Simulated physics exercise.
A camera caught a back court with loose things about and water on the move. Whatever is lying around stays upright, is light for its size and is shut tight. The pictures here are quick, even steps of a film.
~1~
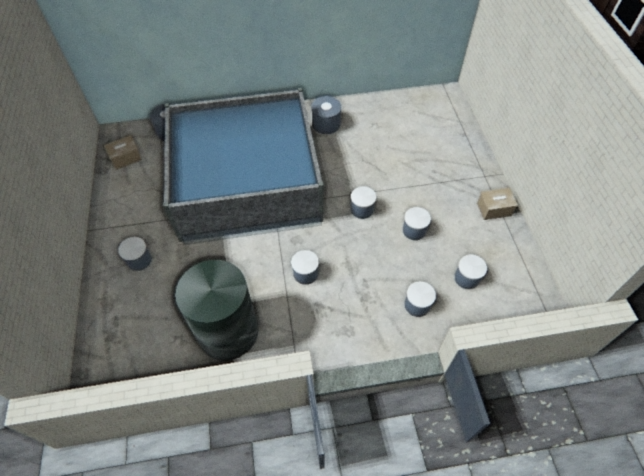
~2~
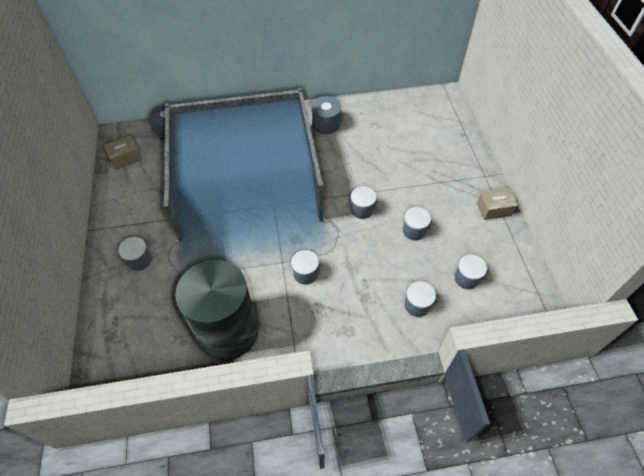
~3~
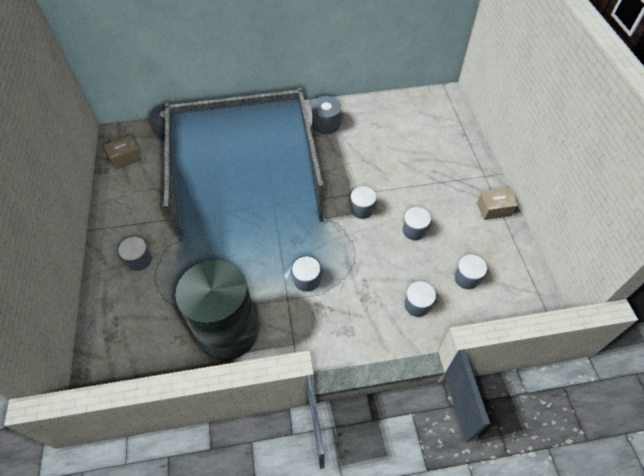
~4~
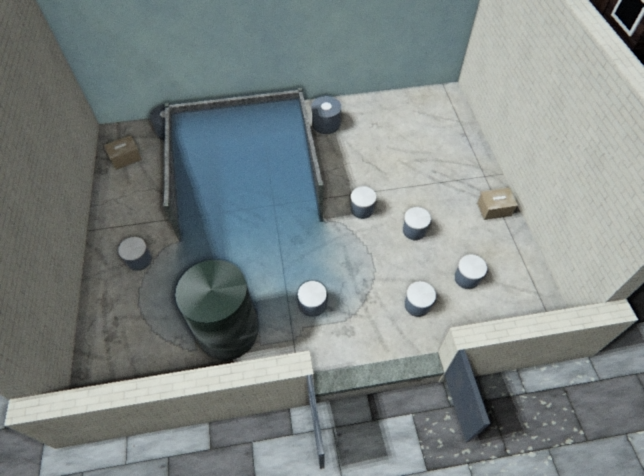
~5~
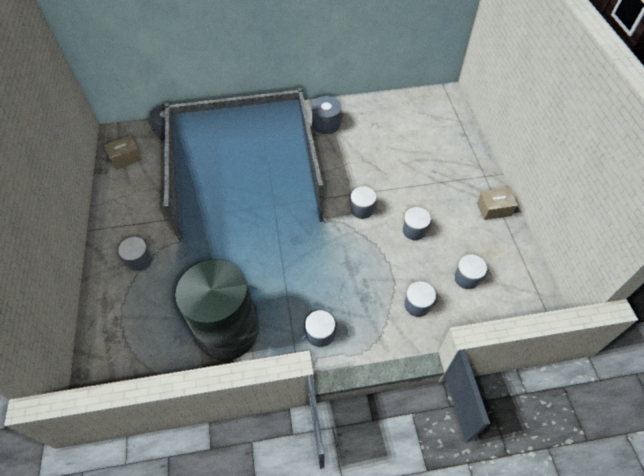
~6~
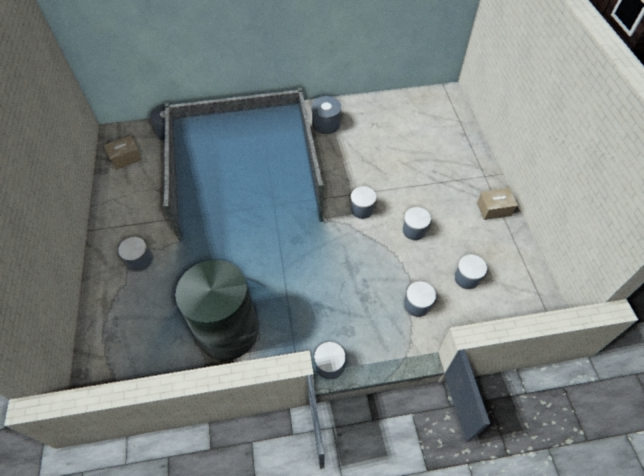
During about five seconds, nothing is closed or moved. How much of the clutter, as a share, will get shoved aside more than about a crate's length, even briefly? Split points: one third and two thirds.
Band: Between the two split points.
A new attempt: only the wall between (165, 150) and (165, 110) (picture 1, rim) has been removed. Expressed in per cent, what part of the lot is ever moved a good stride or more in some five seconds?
Roughly 40 percent.
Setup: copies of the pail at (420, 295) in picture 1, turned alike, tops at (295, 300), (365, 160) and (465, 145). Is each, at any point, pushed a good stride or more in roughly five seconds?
Listed in sequence, the answers are displaced a stride, remains nearby and remains nearby.
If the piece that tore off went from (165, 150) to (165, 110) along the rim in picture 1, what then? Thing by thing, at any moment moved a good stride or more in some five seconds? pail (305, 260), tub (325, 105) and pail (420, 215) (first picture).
Order as asked: Not sent that far; sent that far; not sent that far.
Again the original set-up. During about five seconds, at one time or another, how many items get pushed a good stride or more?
Number: 5.
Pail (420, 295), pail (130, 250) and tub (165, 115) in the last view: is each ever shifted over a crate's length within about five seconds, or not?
In that order: Moved that far, shifted that much, moved that far.
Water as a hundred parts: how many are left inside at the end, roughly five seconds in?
I make it 64 per cent.
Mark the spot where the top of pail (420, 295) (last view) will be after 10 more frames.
It should be at roughly (500, 310).
A moment on, 1 of 10 are well off their spots; 0 afloat.
Next, 2 of 10 are well off their spots; 0 afloat.
Later, 3 of 10 are well off their spots; 0 afloat.
In the end, 5 of 10 are well off their spots, and 5 have been at some point; 2 afloat.
